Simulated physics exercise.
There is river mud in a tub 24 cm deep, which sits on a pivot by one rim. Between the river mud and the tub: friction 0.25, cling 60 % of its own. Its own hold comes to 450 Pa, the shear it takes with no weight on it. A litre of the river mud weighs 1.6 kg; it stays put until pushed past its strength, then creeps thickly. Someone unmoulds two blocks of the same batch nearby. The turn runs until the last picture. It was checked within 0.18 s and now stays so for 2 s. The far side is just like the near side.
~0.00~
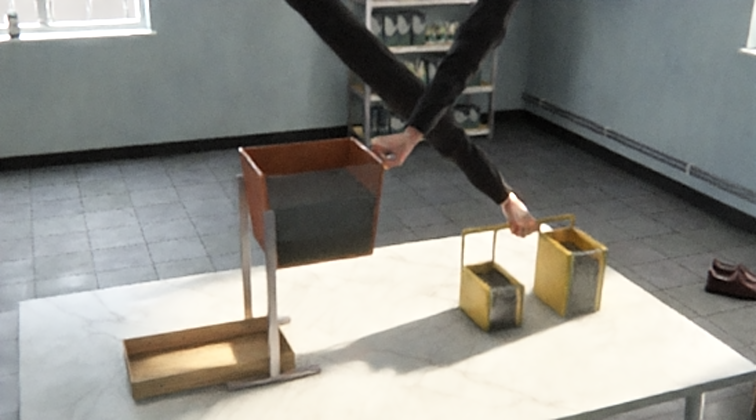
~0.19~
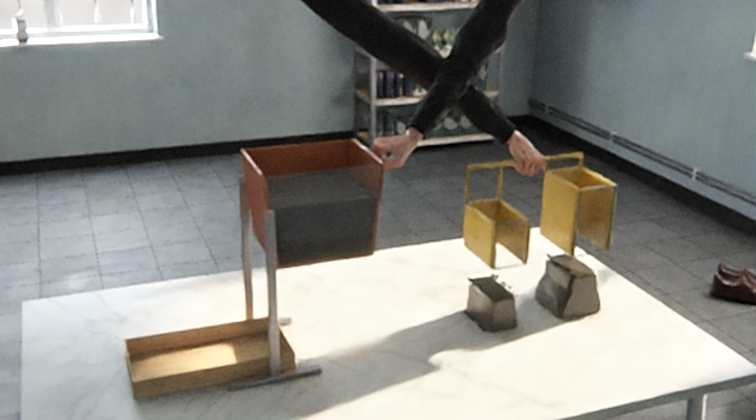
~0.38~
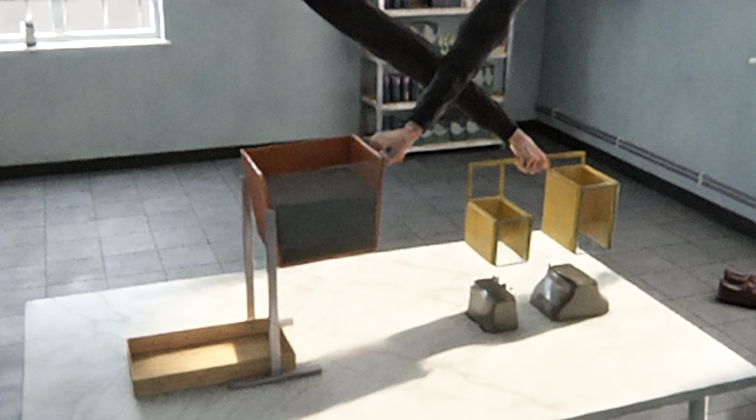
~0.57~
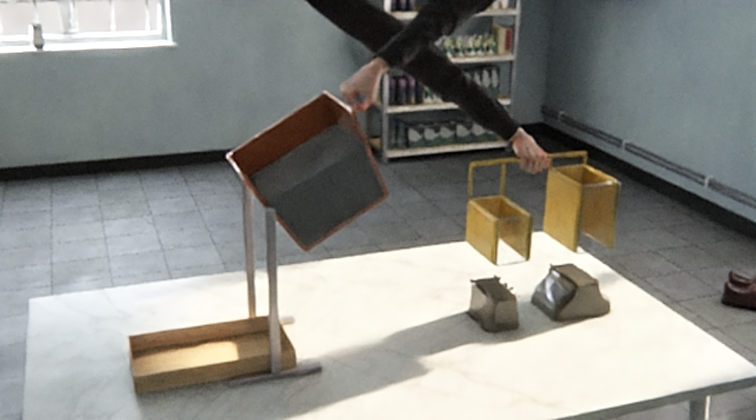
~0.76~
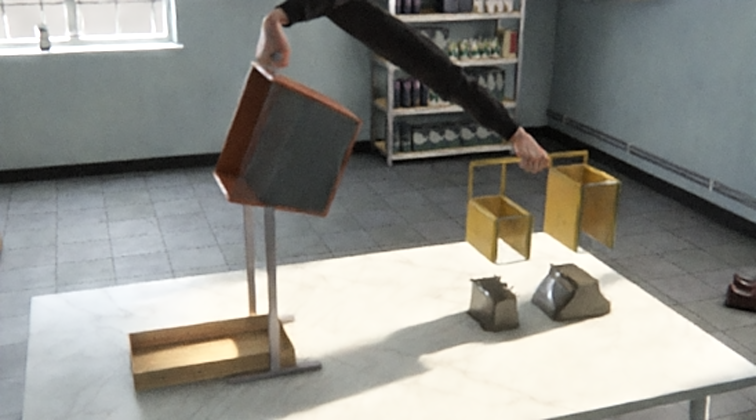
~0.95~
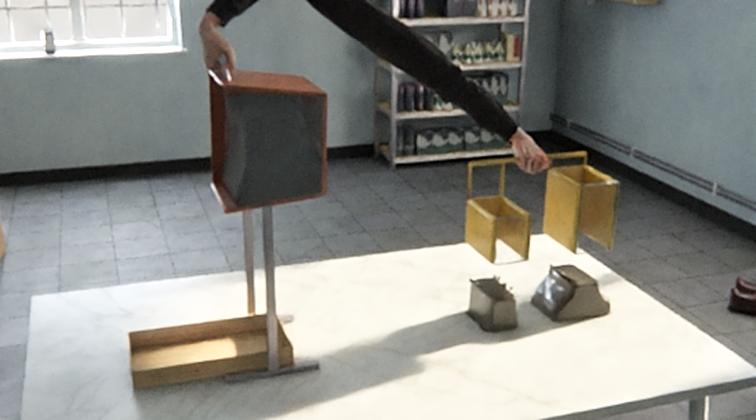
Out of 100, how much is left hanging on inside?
Around 43 out of 100.
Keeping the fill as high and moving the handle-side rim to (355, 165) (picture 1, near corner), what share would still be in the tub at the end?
About 60 per cent.
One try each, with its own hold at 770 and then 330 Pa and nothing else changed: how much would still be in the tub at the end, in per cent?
55 %, then 40 %.
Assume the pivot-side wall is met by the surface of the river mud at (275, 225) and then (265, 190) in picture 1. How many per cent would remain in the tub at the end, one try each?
First try around 60 %, second try around 35 %.
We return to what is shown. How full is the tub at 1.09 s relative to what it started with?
Tub contents: Around 80 %.
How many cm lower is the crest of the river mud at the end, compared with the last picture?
About 14 cm.
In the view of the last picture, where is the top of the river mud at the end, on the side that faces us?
The highest point sits at around (296, 166).
After 1.09 s, the tub is at 88 degrees and holds 78 %.
After 1.26 s, the tub is at 88 degrees and holds 48 %.
After 1.43 s, the tub is at 88 degrees and holds 43 %.
After 1.60 s, the tub is at 88 degrees and holds 43 %.
After 2.95 s, the tub is at 88 degrees and holds 43 %.
